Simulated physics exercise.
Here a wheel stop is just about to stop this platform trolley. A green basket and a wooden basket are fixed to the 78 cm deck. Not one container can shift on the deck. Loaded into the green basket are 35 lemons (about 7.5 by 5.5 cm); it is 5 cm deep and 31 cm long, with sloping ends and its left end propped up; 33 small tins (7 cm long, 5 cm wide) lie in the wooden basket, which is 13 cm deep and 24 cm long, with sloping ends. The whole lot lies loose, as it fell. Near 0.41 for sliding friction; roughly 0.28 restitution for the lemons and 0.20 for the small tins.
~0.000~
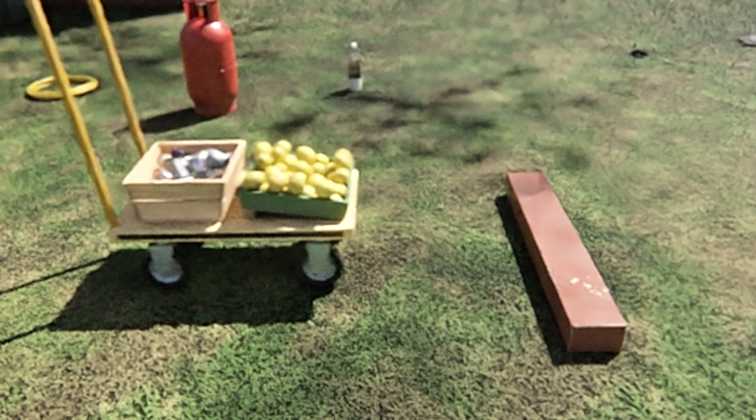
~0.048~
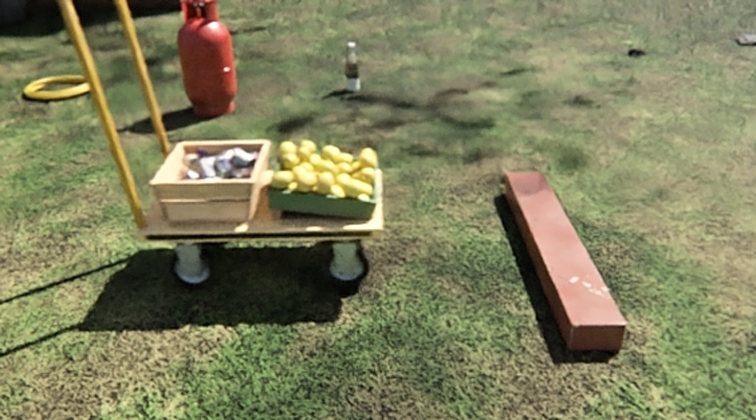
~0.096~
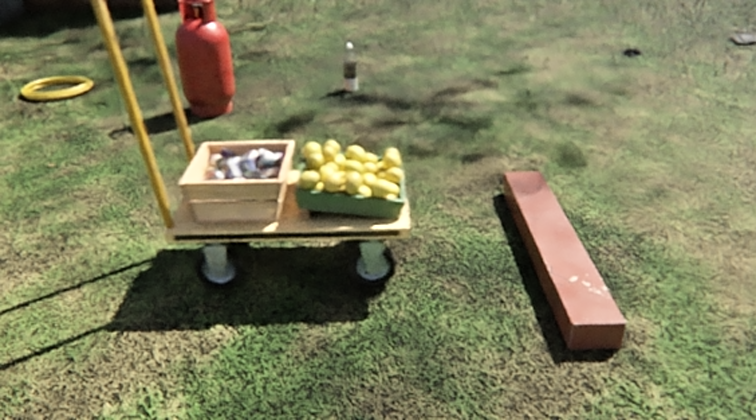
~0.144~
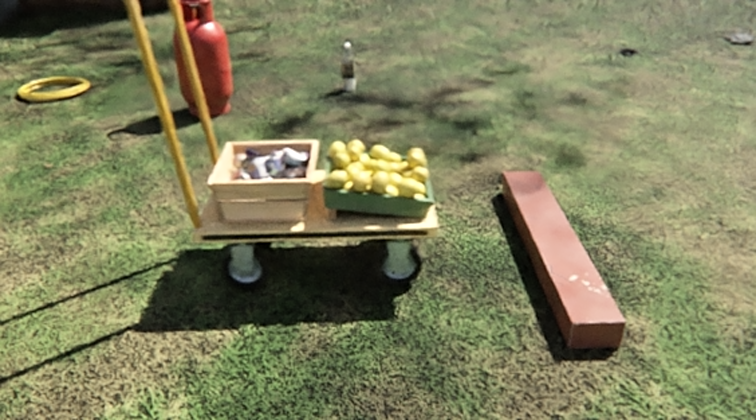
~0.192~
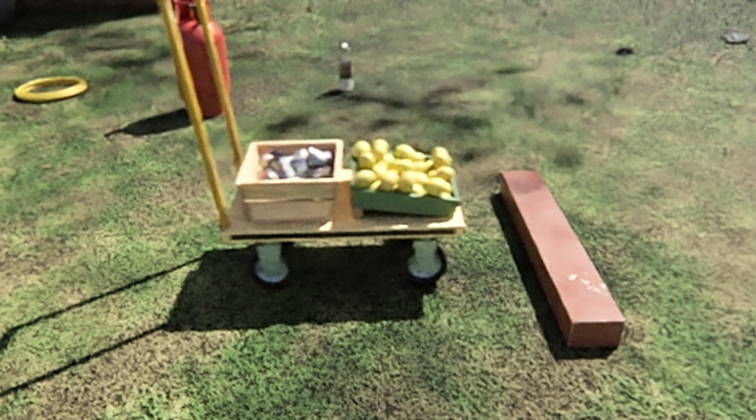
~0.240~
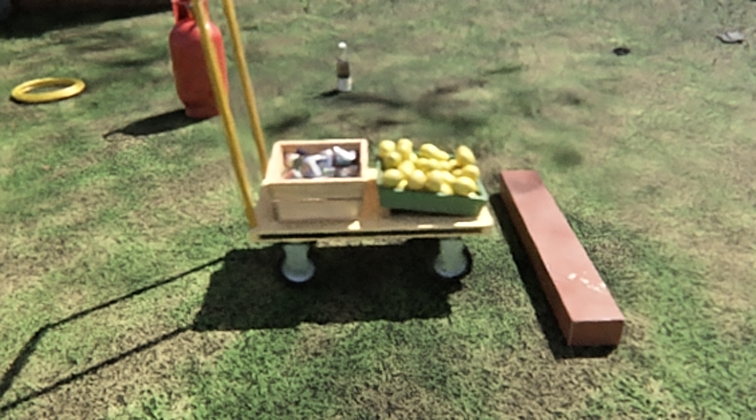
A yellow-handled platform trolley carrying two open containers stands on sunlit, patchy grass, seen from slightly above and side-on. A pale wooden box of small, greyish objects sits left of a green basket heaped with yellow lemons, with a red gas cylinder, yellow ring and bottle behind and a long reddish-brown block at right. The trolley rolls steadily rightward towards the block, its load staying in place, while the view shifts very slightly.
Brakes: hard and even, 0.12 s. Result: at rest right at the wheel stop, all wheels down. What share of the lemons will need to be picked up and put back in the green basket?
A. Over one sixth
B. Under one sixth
Option A: Over one sixth.
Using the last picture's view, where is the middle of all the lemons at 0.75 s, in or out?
(516, 176).
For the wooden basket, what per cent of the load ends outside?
Wooden basket - about 0 per cent.
After 0.30 s, it begins to slow.
After 0.40 s, the green basket has all 35 and the wooden basket has all 33.
After 0.52 s, the green basket is down by 6 of 35 and the wooden basket has all 33.
After 0.75 s, the green basket is down by 11 of 35 and the wooden basket has all 33.
When it is over (at 1.26 s), the green basket is down by 11 of 35 and the wooden basket has all 33. Asked share, 11 of 35, 31 per cent.
